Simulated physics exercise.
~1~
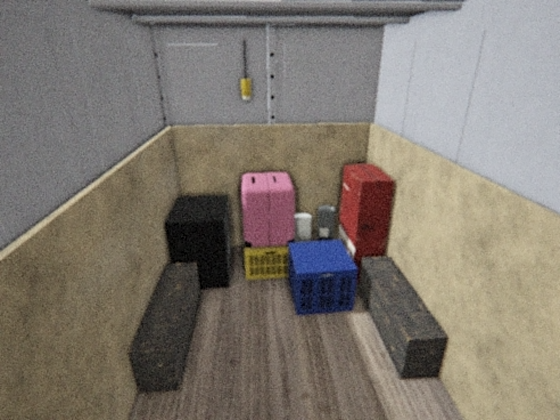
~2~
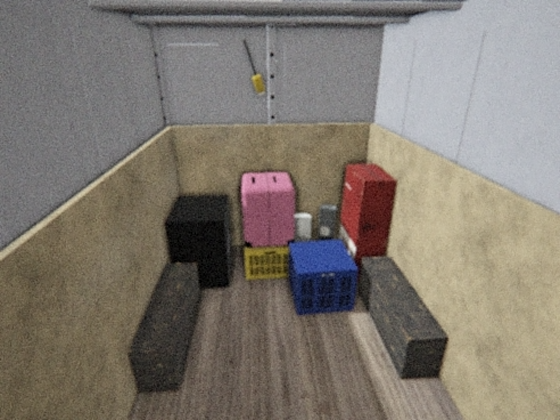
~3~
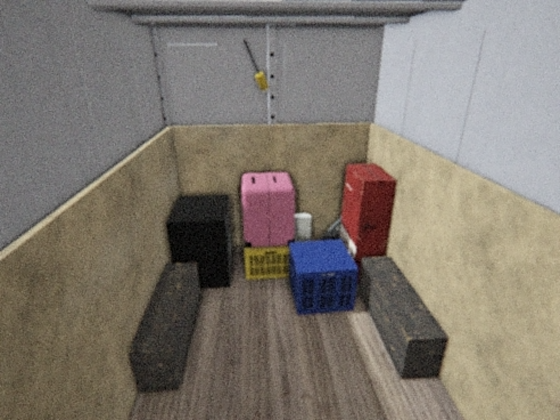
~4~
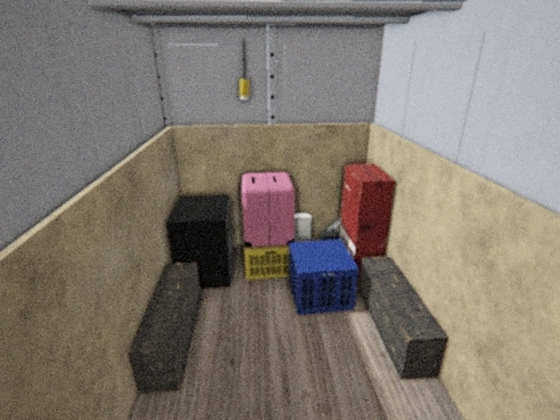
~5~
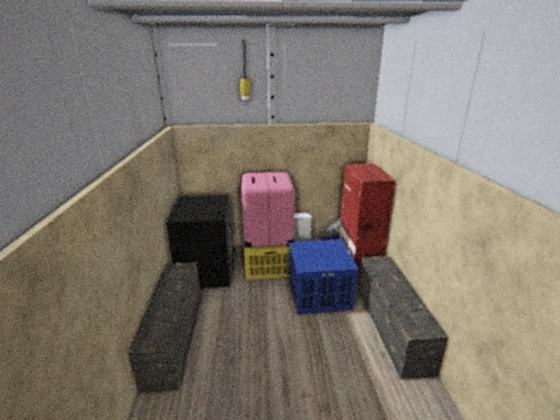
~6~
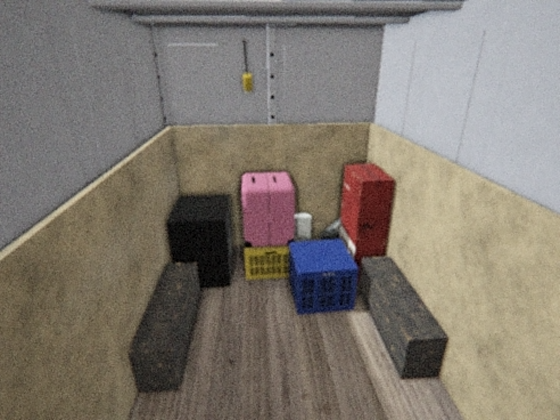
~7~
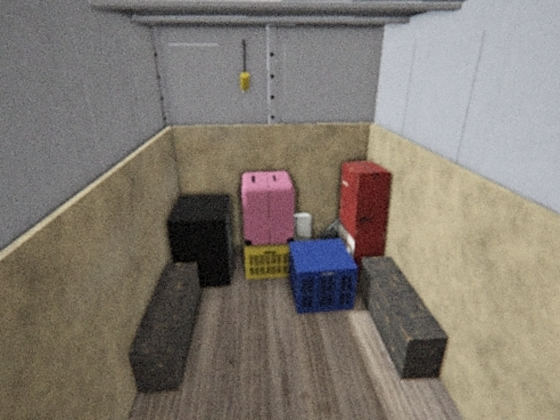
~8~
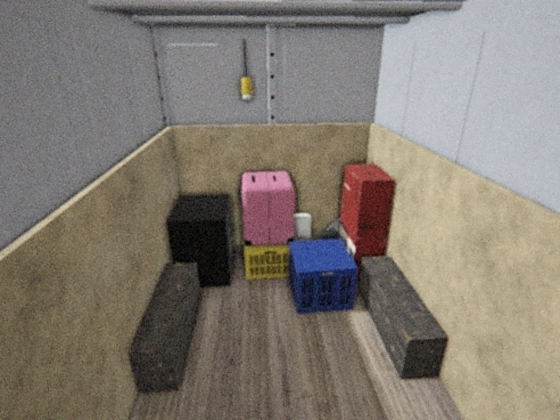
A grey canister standing between a white canister and a red box at the far end of a van's load bay tips to the right and stays down, partly hidden behind a blue chest, as a hanging yellow-handled tool swings; the pink case, yellow chest and black appliance keep their places.
